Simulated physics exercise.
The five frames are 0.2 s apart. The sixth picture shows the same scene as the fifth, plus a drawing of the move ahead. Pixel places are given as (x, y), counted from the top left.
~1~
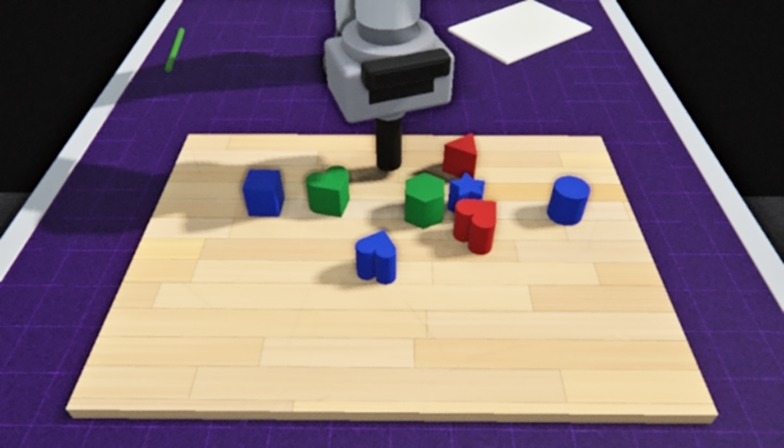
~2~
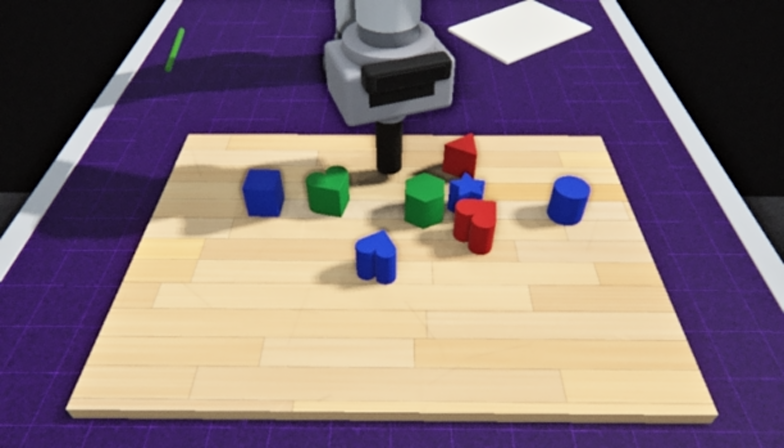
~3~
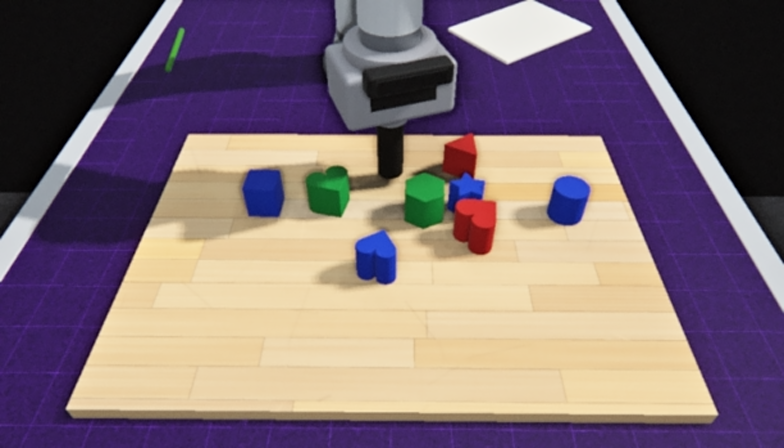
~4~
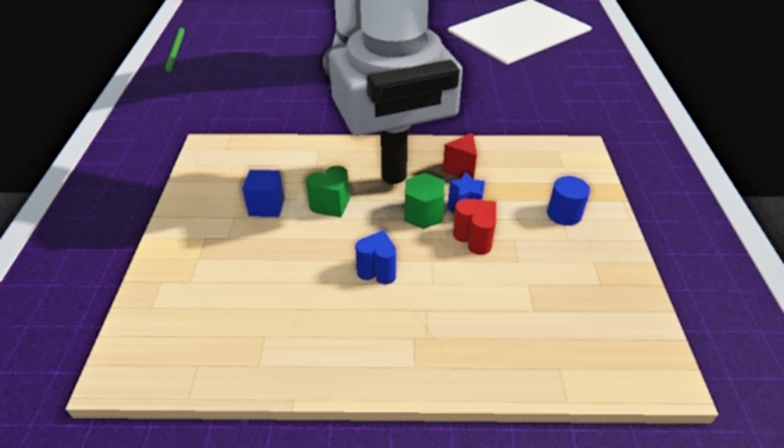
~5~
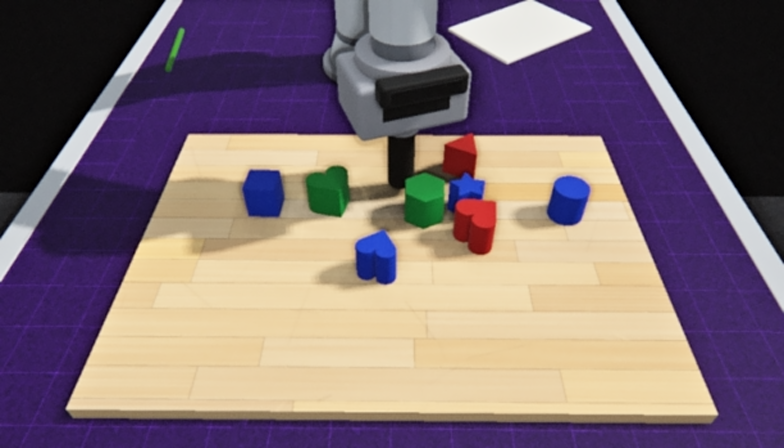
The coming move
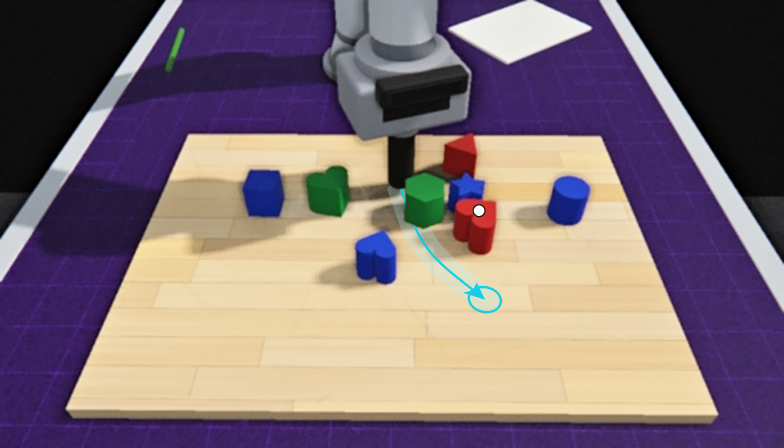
A grey robot arm with a black rod hangs over a pale wooden board on a purple surface, seen from above and in front by a still camera. A blue cube and green block sit left, a green hexagonal block, blue star, red heart and red block right of centre, blue heart nearer, blue disc far right. The rod moves slightly nearer, then also right, pushing nothing.
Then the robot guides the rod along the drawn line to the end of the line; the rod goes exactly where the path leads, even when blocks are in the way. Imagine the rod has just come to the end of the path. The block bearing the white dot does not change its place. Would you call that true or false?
This is false.
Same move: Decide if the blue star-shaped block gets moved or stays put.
It will remain on its spot.
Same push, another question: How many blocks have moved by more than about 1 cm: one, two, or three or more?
Answer: 2.
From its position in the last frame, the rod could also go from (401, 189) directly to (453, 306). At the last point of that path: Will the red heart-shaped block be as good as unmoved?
Answer: No.
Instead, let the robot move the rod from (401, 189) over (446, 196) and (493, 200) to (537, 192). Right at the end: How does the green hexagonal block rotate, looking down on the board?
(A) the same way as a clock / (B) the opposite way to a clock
A: The same way as a clock.
The drawn path runs from (401, 189) over (425, 244) to (485, 299); the dot is on the red heart-shaped block.
What follows on the original path. One third of the way, rod (415, 217); green hexagonal block (450, 207), turned 55° anticlockwise; red heart-shaped block (494, 215).
Two thirds of the way, rod (442, 255); green hexagonal block (478, 224); red heart-shaped block (510, 214), turned 20° clockwise.
At the end, rod (486, 291); green hexagonal block (486, 232), turned 170° anticlockwise; blue star-shaped block not moved; red heart-shaped block (514, 213).
